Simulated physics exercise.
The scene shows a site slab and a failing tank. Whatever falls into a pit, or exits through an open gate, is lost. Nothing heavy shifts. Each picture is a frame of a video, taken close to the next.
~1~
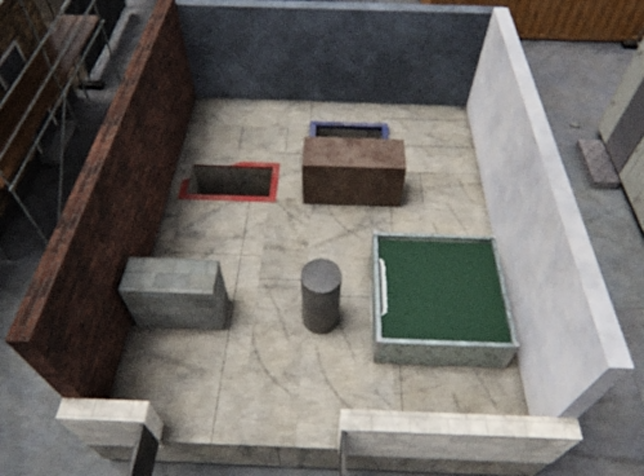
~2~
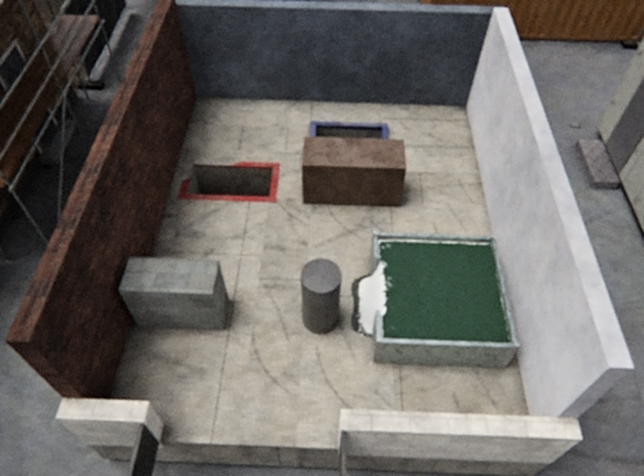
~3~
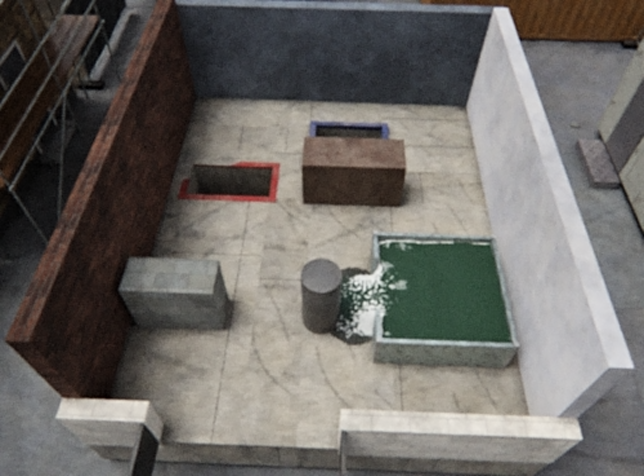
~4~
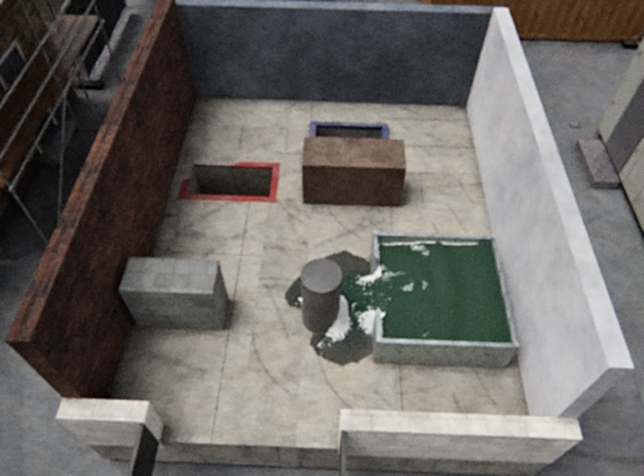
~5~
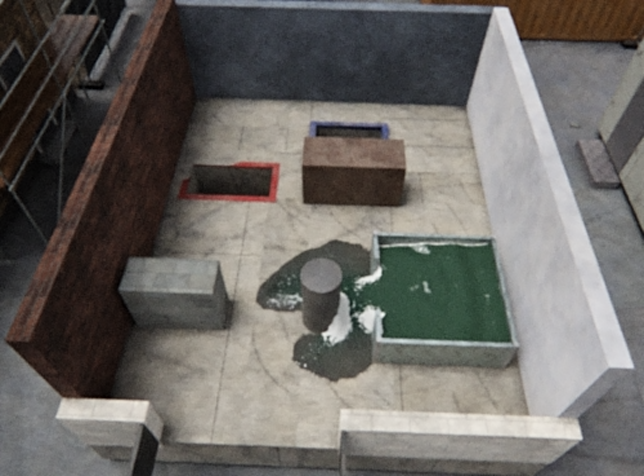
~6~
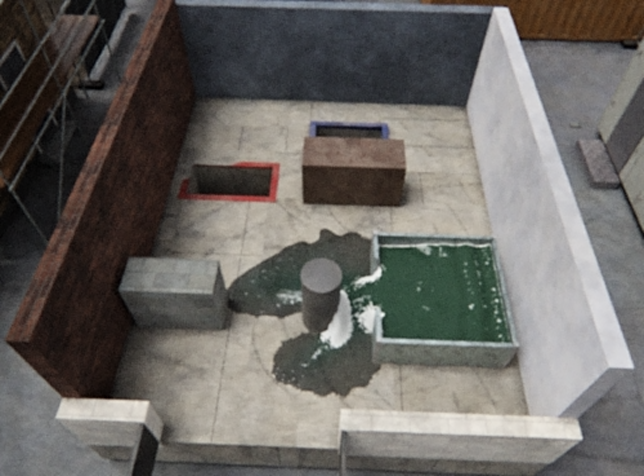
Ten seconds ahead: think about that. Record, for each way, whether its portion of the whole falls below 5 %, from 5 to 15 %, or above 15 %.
The gate carries off plenty - exceeding fifteen per cent; the red pit carries off plenty - exceeding fifteen per cent; the blue pit carries off next to nothing - beneath five per cent.
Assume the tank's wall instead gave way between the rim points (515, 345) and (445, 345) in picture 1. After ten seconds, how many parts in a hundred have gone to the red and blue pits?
In percent: Red 6, blue 0.
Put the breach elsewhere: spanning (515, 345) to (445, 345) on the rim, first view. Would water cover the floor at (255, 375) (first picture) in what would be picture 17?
It would be soaked.
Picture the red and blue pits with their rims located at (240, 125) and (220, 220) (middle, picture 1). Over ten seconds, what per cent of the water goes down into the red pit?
Result - red pit: 14 %.
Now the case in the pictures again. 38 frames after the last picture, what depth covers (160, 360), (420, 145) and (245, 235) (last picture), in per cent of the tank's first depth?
In order: 2, 0, 2 %.
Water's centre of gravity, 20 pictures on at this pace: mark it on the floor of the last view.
Around pixel (356, 297) of the last picture.
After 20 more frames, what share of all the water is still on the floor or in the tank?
82 % or so.
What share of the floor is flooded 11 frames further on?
Around 40 percent.
A moment on, water covers 25 % of the floor; the gate 1 %, the red pit 0 %, the blue pit 0 %.
Next, water covers 40 % of the floor; the gate 4 %, the red pit 3 %, the blue pit 0 %.
Then, water covers 45 % of the floor; the gate 8 %, the red pit 10 %, the blue pit 0 %.
Later, water covers 55 % of the floor; the gate 15 %, the red pit 20 %, the blue pit 0 %.
In the end, water covers 55 % of the floor; the gate 21 %, the red pit 28 %, the blue pit 0 %.
